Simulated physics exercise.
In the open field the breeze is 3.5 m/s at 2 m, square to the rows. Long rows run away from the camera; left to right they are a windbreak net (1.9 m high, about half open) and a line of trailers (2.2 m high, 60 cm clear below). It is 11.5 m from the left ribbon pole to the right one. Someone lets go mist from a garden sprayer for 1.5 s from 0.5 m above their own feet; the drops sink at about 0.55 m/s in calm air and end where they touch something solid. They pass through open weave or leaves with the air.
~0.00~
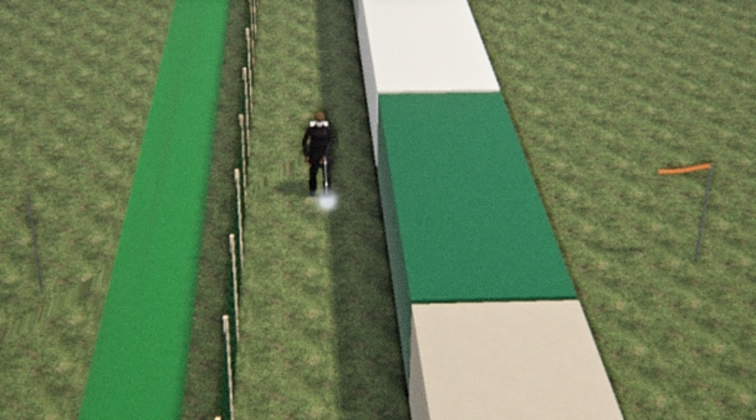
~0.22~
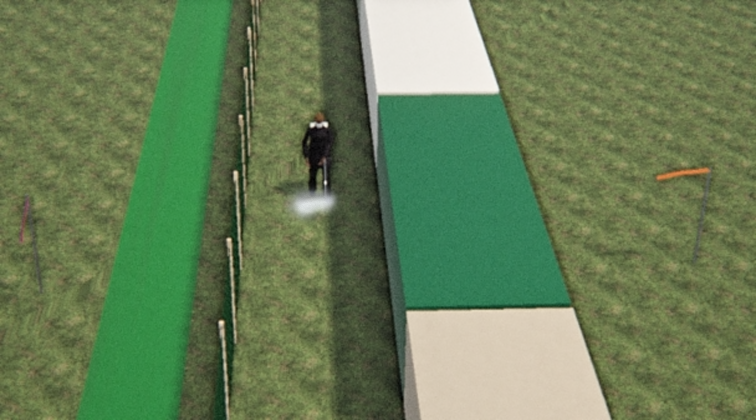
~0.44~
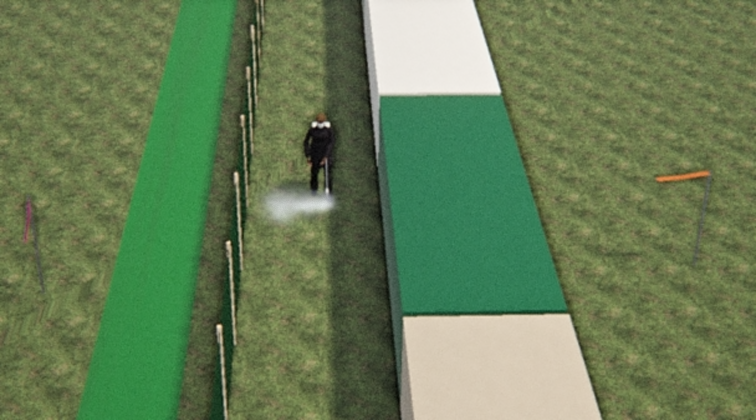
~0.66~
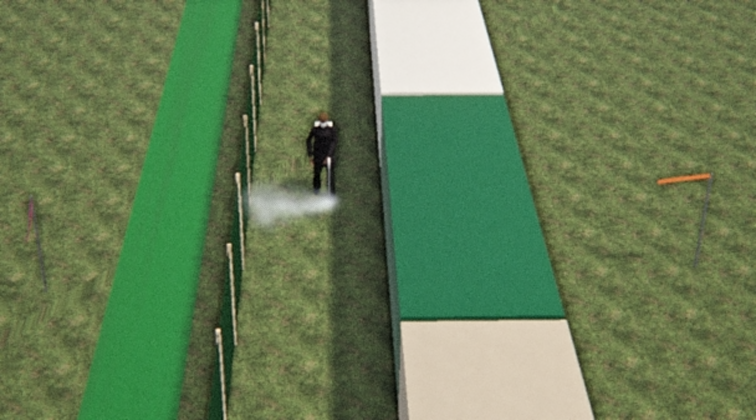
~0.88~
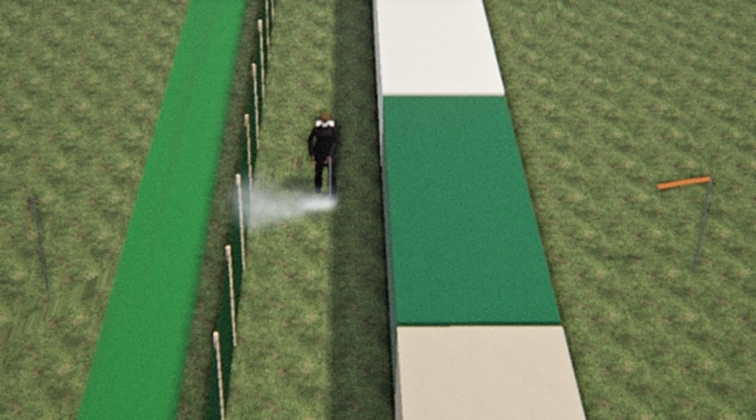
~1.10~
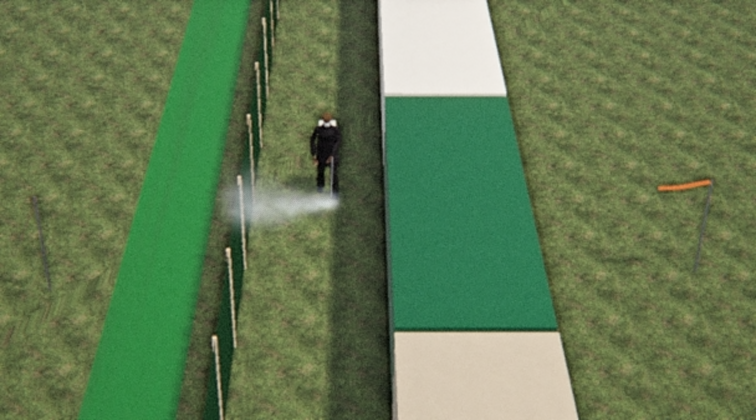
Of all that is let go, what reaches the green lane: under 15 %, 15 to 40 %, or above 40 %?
The share landing there is between 15 and 40 %.
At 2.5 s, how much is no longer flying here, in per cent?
Near 60 %.
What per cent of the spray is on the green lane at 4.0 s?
Some 20 per cent.
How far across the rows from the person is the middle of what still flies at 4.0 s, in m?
About 3.0 m.
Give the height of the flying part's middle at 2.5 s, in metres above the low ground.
Roughly 0.4 m up.
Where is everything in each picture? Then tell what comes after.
In the first picture, the spray in the air spans x = 320 to 330 around y = 200 and it comes from (327, 197).
In the second picture, the right ribbon ends at (658, 178), leaning 80 degrees to the left, the spray in the air spans x = 295 to 330 around y = 200 and the green one passes (155, 270).
In the third picture, the left ribbon ends at (26, 242), hanging almost straight, the spray in the air spans x = 270 to 325 around y = 205 and the top of the line of trailers crosses (445, 118).
In the fourth picture, the right ribbon ends at (659, 182), leaning 80 degrees to the left, the spray in the air spans x = 250 to 330 around y = 205 and the green one passes (174, 197).
In the fifth picture, the spray in the air spans x = 240 to 330 around y = 205.
In the sixth picture, the right ribbon ends at (659, 188), leaning 80 degrees to the left, the spray in the air spans x = 230 to 330 around y = 200 and the top of the line of trailers crosses (449, 121).
After 2.5 s, 60 % is no longer flying here, and 6 % lies on the green lane; the middle of what still flies is 0.4 m above the low ground, near (219, 206).
After 4.0 s, 85 % is no longer flying here, and 22 % lies on the green lane; the middle of what still flies is 0.6 m above the low ground, near (182, 197).
After 8.0 s, 97 % is no longer flying here, and 32 % lies on the green lane.
After 20.0 s, 100 % is no longer flying here, and 32 % lies on the green lane.
After 45.0 s, 100 % is no longer flying here, and 32 % lies on the green lane.
